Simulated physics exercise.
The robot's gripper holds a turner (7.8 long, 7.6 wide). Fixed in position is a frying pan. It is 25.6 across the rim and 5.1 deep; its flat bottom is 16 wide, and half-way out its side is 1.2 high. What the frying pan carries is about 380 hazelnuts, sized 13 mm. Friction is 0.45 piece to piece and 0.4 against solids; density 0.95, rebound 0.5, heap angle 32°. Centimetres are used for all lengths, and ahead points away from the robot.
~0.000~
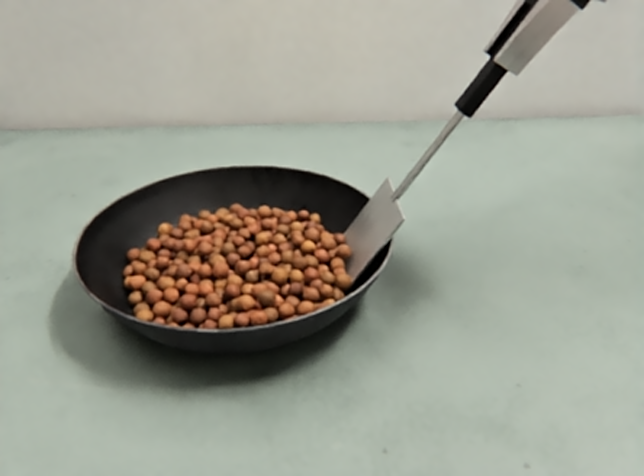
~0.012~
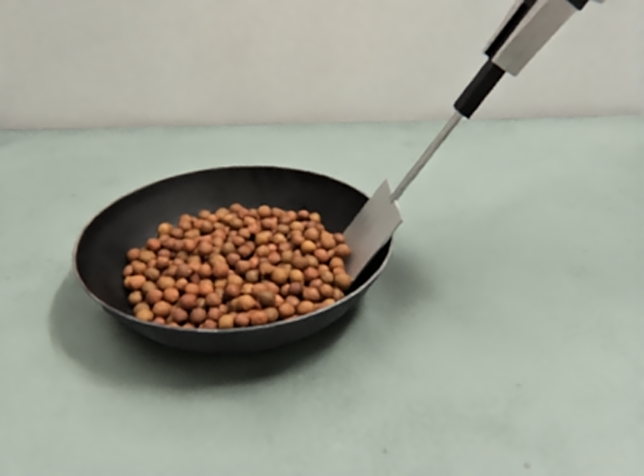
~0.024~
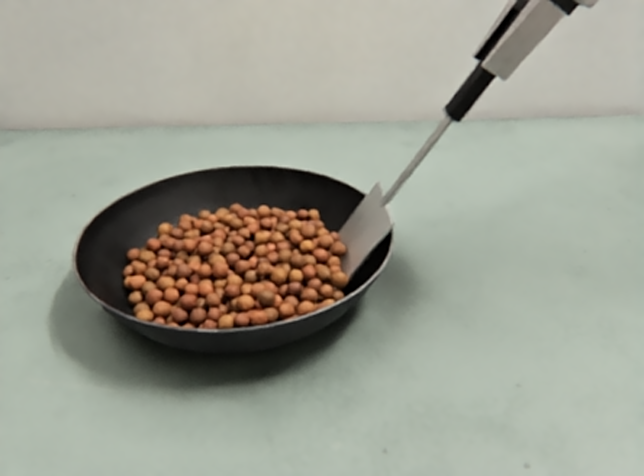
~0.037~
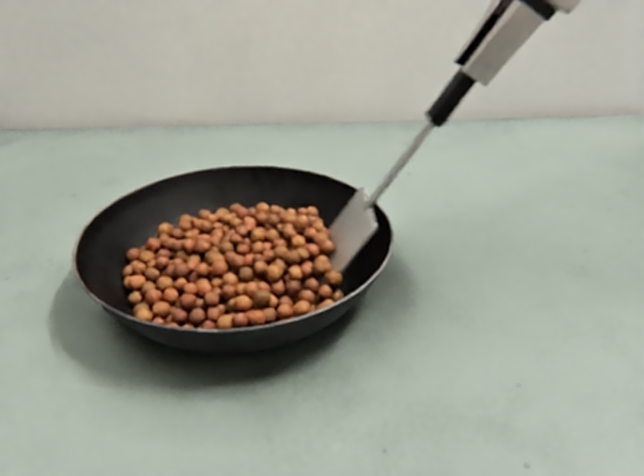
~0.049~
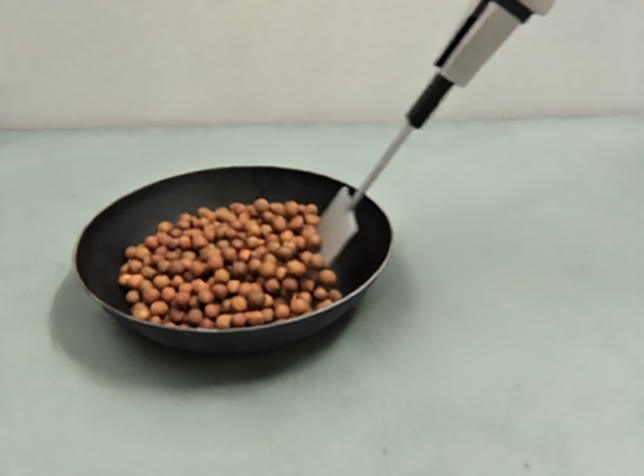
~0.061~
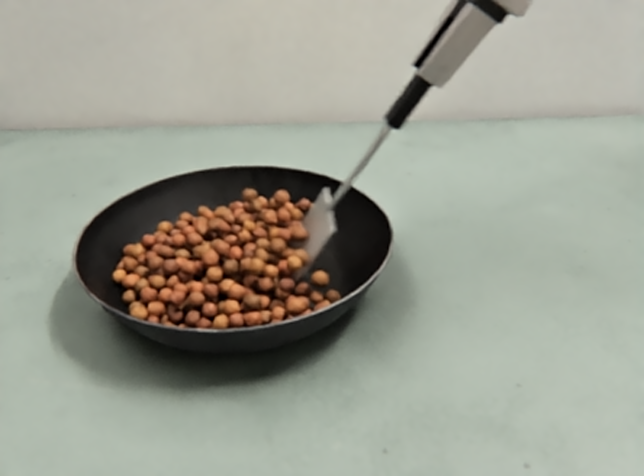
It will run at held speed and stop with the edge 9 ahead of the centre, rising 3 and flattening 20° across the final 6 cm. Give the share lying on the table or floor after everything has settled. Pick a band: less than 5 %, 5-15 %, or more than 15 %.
It falls in the band more than 15 %.
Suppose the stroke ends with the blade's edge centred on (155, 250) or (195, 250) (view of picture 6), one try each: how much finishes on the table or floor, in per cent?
First try roughly 20 percent, second roughly 10 percent.
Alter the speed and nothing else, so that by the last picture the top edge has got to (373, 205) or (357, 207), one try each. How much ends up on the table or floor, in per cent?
Try one roughly 10 per cent; try two roughly 25 per cent.
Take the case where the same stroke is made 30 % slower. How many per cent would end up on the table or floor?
Roughly 25 in a hundred.
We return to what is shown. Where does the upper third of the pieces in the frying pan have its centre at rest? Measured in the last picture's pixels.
It is centred near (186, 249) in the last view.
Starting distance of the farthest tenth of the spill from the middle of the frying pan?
I'd estimate close to 60 centimetres.
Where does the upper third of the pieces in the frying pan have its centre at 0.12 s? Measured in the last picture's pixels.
(190, 237).
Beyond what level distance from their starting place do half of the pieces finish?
Around 5 cm, measured level.
After 0.09 s, sloping 57°, highest piece 9 above the table; 379 in the frying pan.
After 0.12 s, sloping 52°, highest piece 10 above the table; 379 in the frying pan.
After 0.34 s, sloping 37°, highest piece 21 above the table; 257 in the frying pan, 33 on the table or floor, 89 on the blade or in flight.
After 1.39 s, sloping 37°, highest piece 5 above the table; 257 in the frying pan, 122 on the table or floor.
In the end, 257 in the frying pan, 122 on the table or floor. That is 32 % on the table or floor.
